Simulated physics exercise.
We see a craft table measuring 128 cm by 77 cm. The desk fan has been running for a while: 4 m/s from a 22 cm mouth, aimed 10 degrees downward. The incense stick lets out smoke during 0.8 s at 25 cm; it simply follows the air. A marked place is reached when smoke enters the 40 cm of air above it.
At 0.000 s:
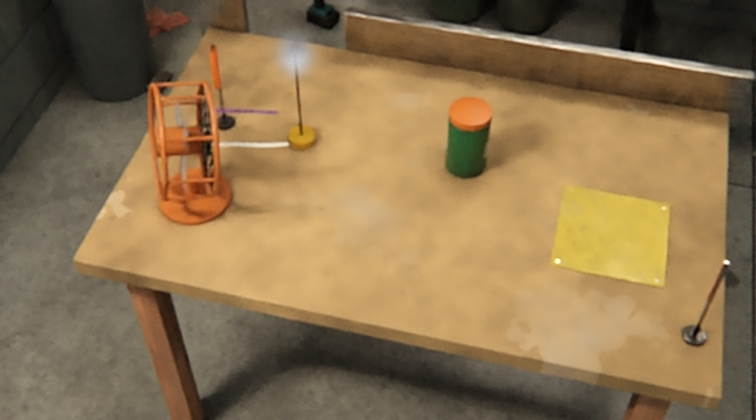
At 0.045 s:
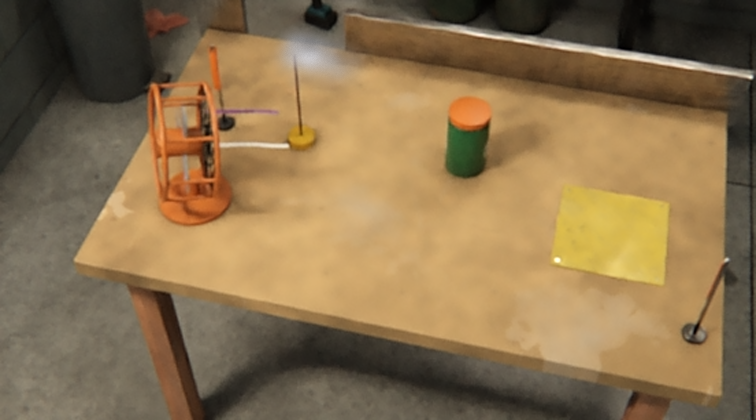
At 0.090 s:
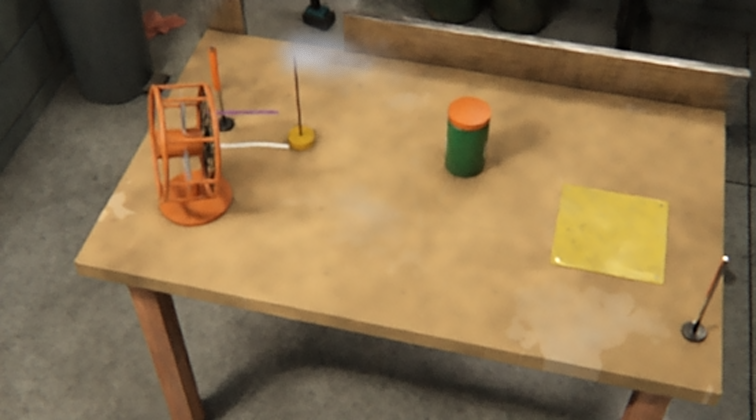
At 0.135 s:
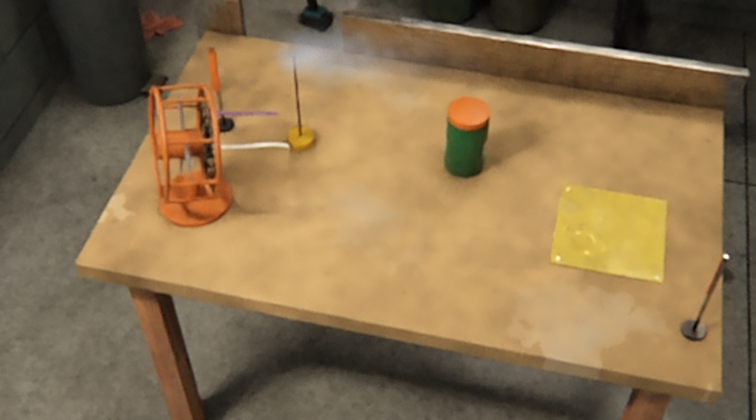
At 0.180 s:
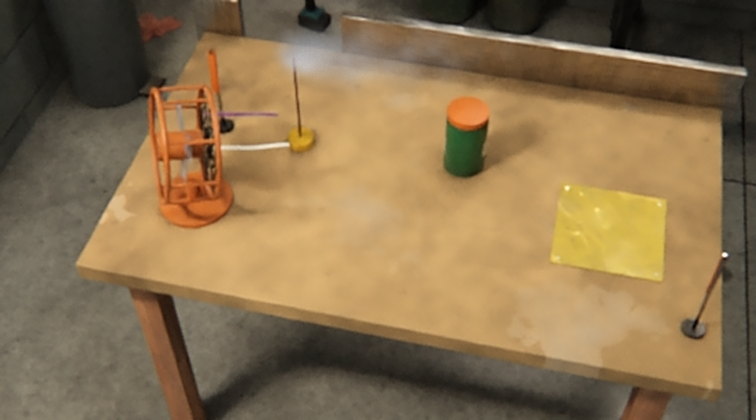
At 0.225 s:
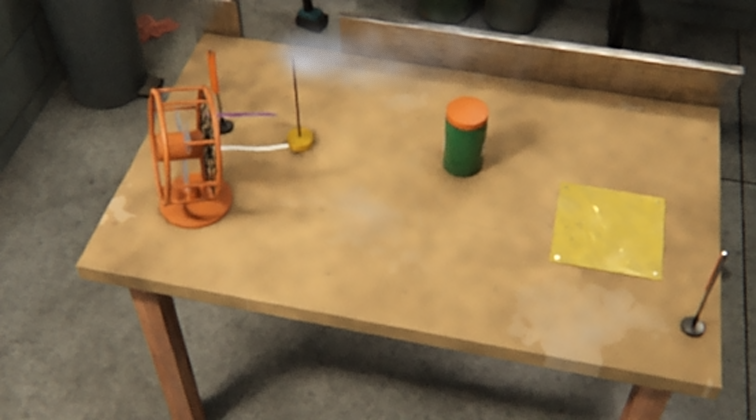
The clip shows an orange desk fan, a green jar with an orange lid and a yellow sheet on a wooden table, while smoke from an incense stick drifts and spreads rightward in a thin haze.
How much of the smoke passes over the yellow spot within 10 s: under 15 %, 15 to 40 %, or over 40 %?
It is not even 15 % that passes there.
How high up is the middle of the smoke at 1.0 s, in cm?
Roughly 26 cm up.
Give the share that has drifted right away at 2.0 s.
Near 90 %.
By 1.0 s we count, 0 % has passed over the yellow spot, with 65 % still about or yet to come.
By 2.0 s we count, 0 % has passed over the yellow spot, with 11 % still about or yet to come.
By 4.0 s we count, 0 % has passed over the yellow spot, with 0 % still about or yet to come.
By 10.0 s we count, 0 % has passed over the yellow spot, with 0 % still about or yet to come.
